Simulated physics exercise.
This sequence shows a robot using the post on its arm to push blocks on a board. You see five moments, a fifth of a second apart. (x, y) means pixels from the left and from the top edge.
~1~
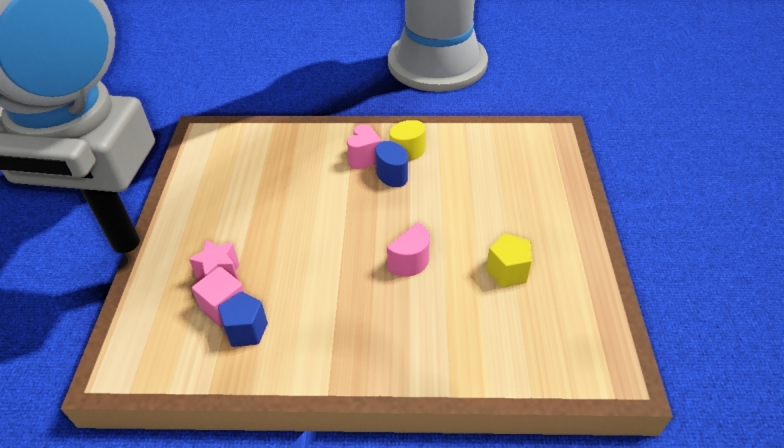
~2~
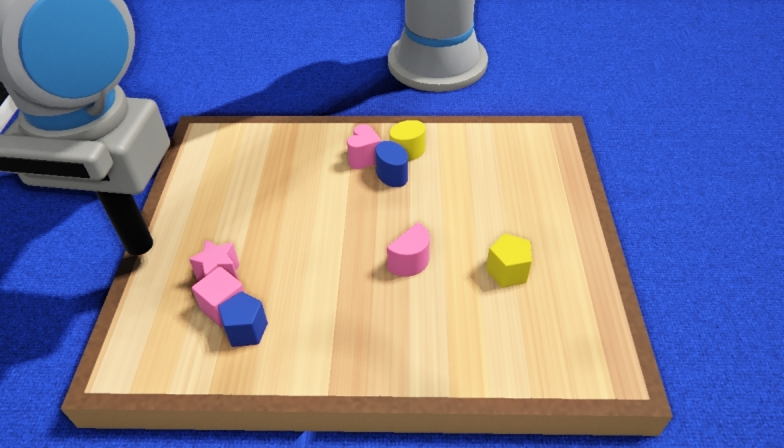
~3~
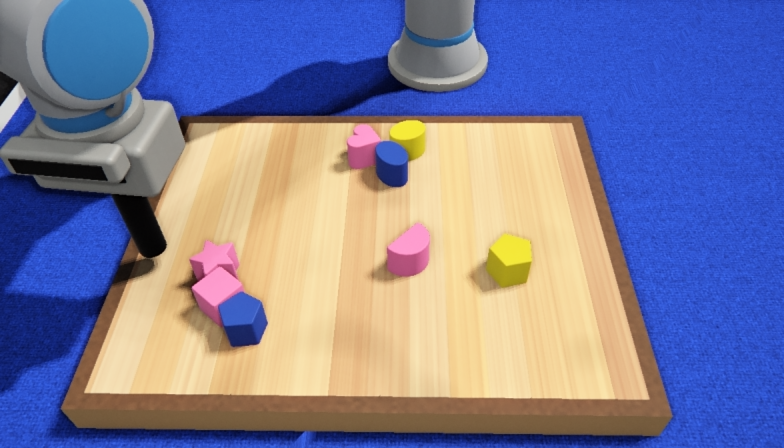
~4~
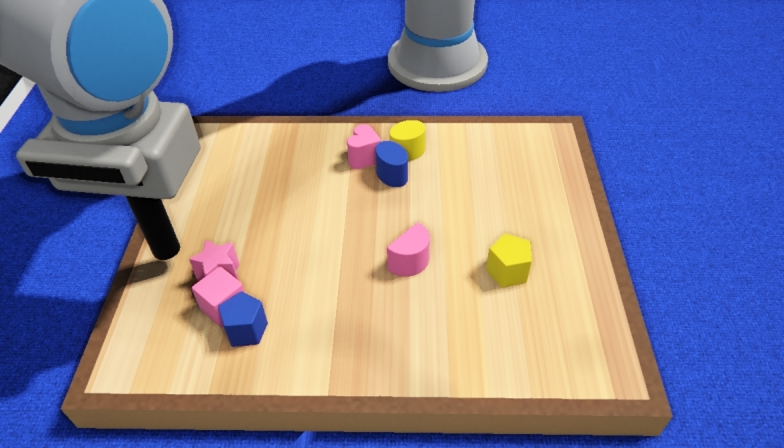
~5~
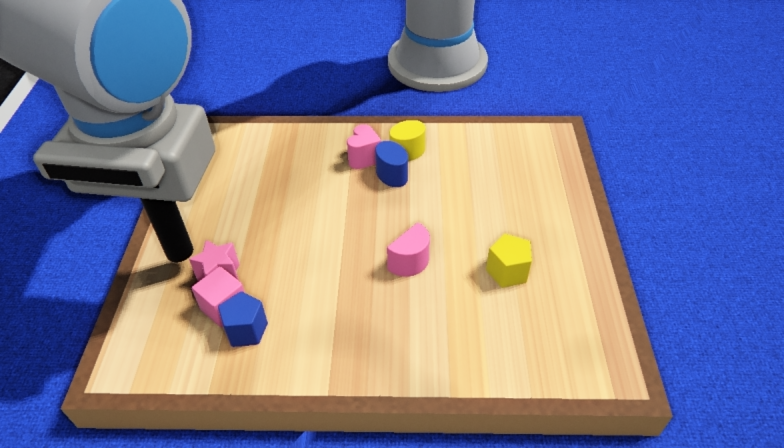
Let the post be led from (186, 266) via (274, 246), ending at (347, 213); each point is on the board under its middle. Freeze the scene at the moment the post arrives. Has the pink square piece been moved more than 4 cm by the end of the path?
I'd say no.
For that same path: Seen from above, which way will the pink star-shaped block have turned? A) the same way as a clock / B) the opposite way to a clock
My answer is option A.
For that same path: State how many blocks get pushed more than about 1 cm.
That push would leave one block displaced by more than about 1 cm.
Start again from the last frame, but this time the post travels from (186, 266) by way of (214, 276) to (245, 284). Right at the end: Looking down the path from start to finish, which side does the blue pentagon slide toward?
Seen from start to end, it moves right.
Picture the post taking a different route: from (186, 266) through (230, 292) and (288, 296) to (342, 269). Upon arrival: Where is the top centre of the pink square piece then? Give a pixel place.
I think it will end close to (279, 309).
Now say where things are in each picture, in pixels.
In the first picture, tip of the post (126, 244), middles of tops, pink star-shaped block (213, 255), pink square piece (217, 285).
In the second picture, post (140, 246), nothing pushed.
In the third picture, post (153, 248), nothing pushed.
In the fourth picture, post (167, 250), nothing pushed.
In the fifth picture, post (180, 252), pink star-shaped block (213, 255), pink square piece (217, 285).
What follows on the original path. One third of the way, post (241, 239); pink star-shaped block (233, 254), turned 60° clockwise.
Two thirds of the way, post (299, 224); pink star-shaped block (234, 254), turned 65° clockwise.
At the end, post (346, 198); pink star-shaped block (234, 254), turned 65° clockwise; pink square piece unmoved.
